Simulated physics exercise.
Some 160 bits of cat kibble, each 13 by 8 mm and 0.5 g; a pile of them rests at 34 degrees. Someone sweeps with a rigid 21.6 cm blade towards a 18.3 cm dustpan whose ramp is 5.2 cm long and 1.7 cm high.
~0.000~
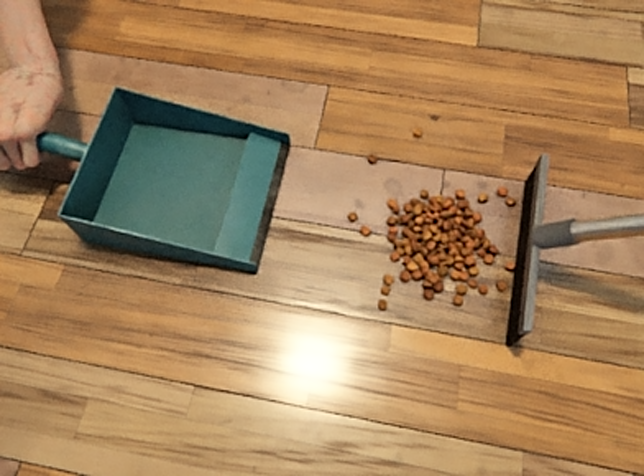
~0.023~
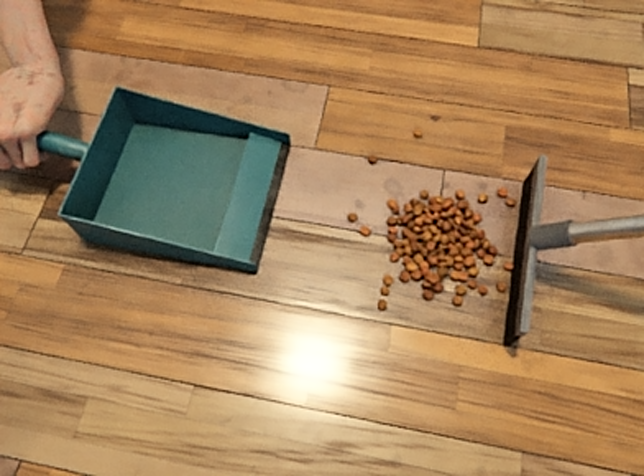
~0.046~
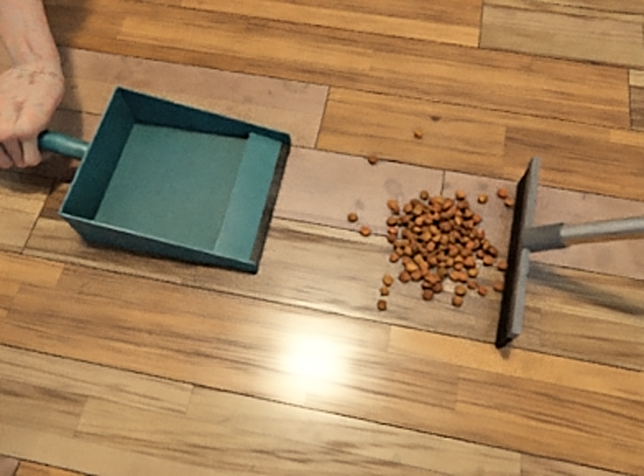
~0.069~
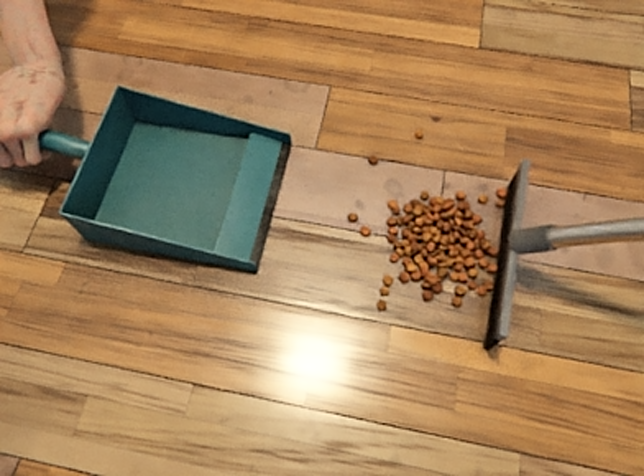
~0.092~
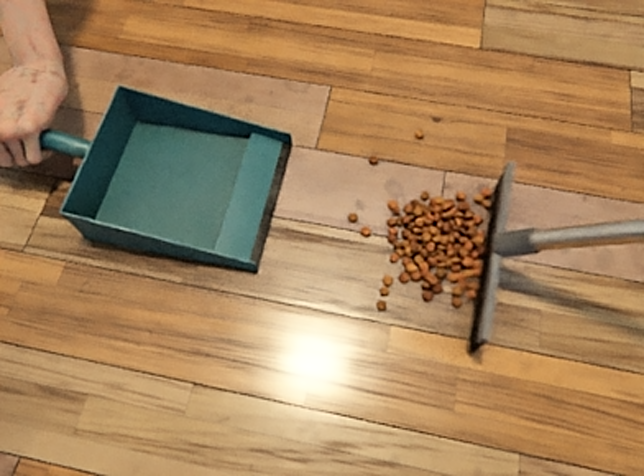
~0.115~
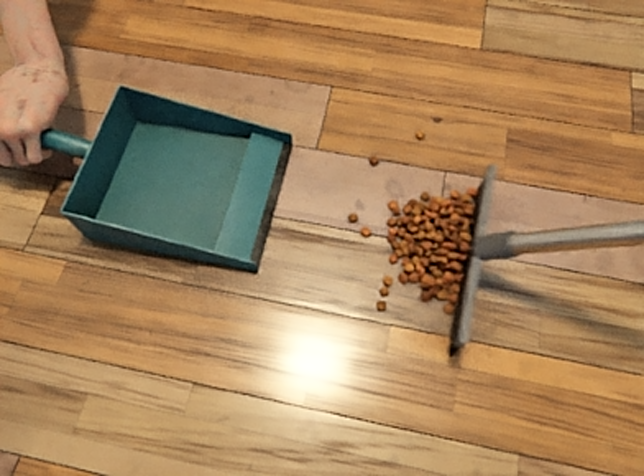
Hand holding a teal dustpan on a wooden floor while a flat blade slides left, bunching up a pile of brown kibble.
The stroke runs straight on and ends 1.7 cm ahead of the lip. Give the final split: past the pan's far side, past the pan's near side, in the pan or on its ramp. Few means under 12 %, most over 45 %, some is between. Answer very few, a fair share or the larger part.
Far side: Very few, near side: A fair share, pan: A fair share.
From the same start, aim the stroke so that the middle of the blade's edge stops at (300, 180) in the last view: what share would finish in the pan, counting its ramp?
About 55 per cent.
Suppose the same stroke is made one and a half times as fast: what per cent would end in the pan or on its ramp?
In that case some 45 per cent.
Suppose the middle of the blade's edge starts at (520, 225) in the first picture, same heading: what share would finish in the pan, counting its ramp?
Some 35 per cent.
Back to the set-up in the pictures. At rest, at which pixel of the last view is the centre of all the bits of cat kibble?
Around (264, 233).
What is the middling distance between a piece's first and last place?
About 22 cm.
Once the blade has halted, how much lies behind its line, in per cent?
Roughly 15 per cent.
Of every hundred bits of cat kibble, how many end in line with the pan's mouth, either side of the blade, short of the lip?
Roughly 40 per cent.
Then, at 0.24 s, middle of the blade 13 cm from the lip; 0 % over the lip, far side 0 %, near side 10 %.
After 0.33 s, middle of the blade 5 cm from the lip; 0 % over the lip, far side 0 %, near side 25 %.
After 0.55 s, middle of the blade 2 cm from the lip; 25 % over the lip, far side 5 %, near side 30 %.
At rest (1.2 s), far side 5 %, near side 30 %, pan 25 %, in front of the lip or behind the blade 40 %.
